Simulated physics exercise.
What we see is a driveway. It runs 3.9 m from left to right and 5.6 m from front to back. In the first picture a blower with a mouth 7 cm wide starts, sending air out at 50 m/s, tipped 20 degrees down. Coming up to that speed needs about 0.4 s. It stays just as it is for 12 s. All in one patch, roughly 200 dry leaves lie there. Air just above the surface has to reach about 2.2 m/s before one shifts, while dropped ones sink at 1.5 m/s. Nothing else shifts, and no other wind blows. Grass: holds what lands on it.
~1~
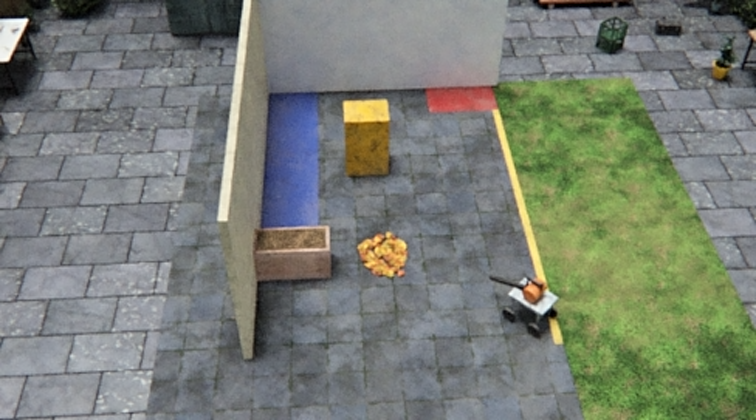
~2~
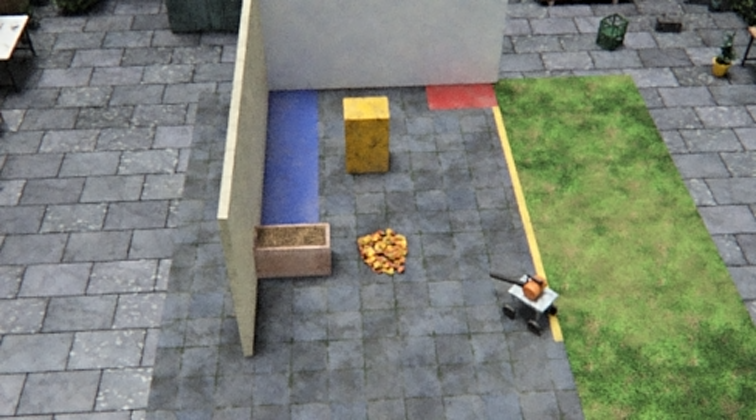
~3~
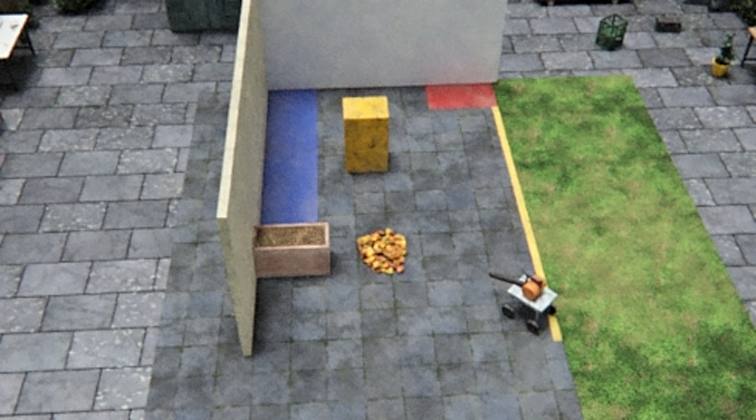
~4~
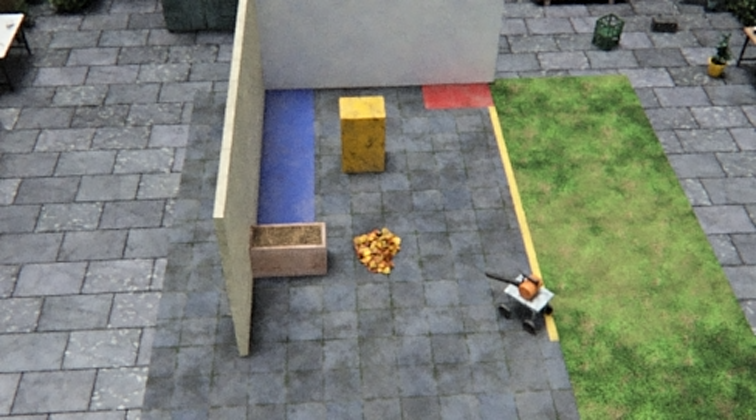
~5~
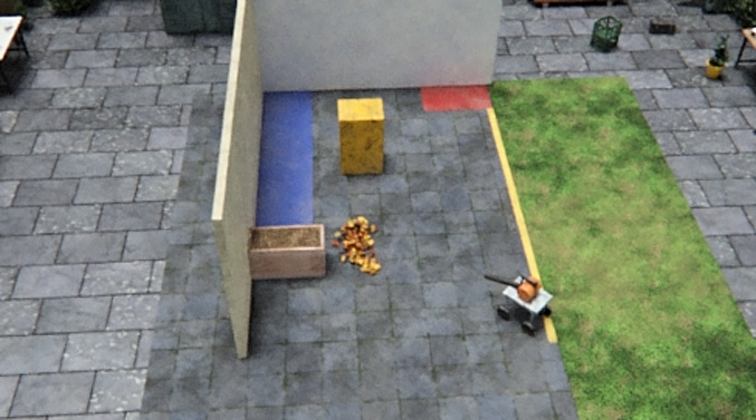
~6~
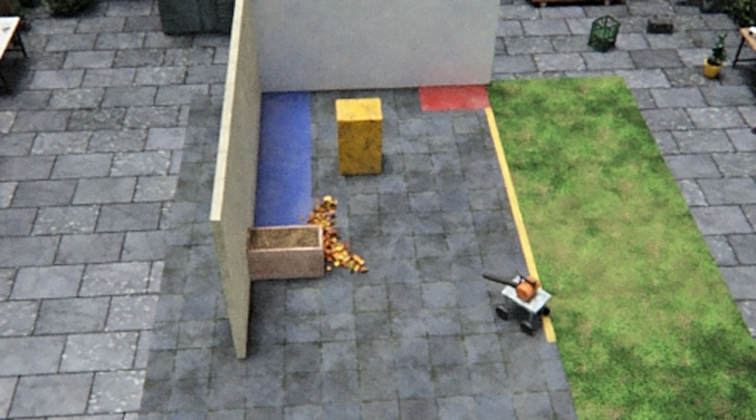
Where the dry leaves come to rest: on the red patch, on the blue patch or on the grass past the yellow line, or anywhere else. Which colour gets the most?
The blue one gets the most.
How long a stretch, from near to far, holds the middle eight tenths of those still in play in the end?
Around 3.6 m.
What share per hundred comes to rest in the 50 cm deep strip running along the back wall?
Estimate: Around 30 percent.
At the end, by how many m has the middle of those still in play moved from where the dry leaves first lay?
About 2.0 metres.
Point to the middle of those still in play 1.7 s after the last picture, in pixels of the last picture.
I'd point to somewhere around (256, 216).
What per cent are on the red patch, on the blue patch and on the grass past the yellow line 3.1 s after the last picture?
Roughly 0 % red, 80 % blue and 0 % yellow.
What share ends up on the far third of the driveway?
Roughly 30 in a hundred.
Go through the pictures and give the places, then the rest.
The middle of the dry leaves is near (386, 257), none has stirred yet and the mouth of the blower is at (491, 277), in the first frame.
The middle of the dry leaves is near (386, 252), none has stirred yet, the red patch is centred on (461, 96), the yellow line is centred on (522, 191) and the blue patch is centred on (291, 157), in the second frame.
The middle of the dry leaves is near (385, 252), none has stirred yet, the top of a planter is at (291, 236) and the top of a bin is at (366, 108), in the third frame.
The middle of the dry leaves is near (379, 250), the farthest in sight from the blower is at (356, 241) and about 15 % have left their places, in the fourth frame.
The middle of the dry leaves is near (357, 245), the farthest in sight from the blower is at (344, 230) and about 80 % have left their places, in the fifth frame.
The middle of the dry leaves is near (326, 241), the farthest in sight from the blower is at (302, 219) and all have left their places, in the sixth frame.
Then, 1.7 s after the last picture, 76 % are on the move or not yet settled, 0 % are on the red patch, 0 % on the grass past the yellow line and 82 % on the blue patch; the middle of those still in play is near (256, 216).
Then, 3.1 s after the last picture, 65 % are on the move or not yet settled, 0 % are on the red patch, 0 % on the grass past the yellow line and 82 % on the blue patch; the middle of those still in play is near (255, 214).
Then, 5.8 s after the last picture, 56 % are on the move or not yet settled, 0 % are on the red patch, 0 % on the grass past the yellow line and 80 % on the blue patch; the middle of those still in play is near (255, 214).
Then, 11.2 s after the last picture, at the end, 0 % are on the red patch, 0 % on the grass past the yellow line and 74 % on the blue patch; the middle of those still in play is near (255, 210).
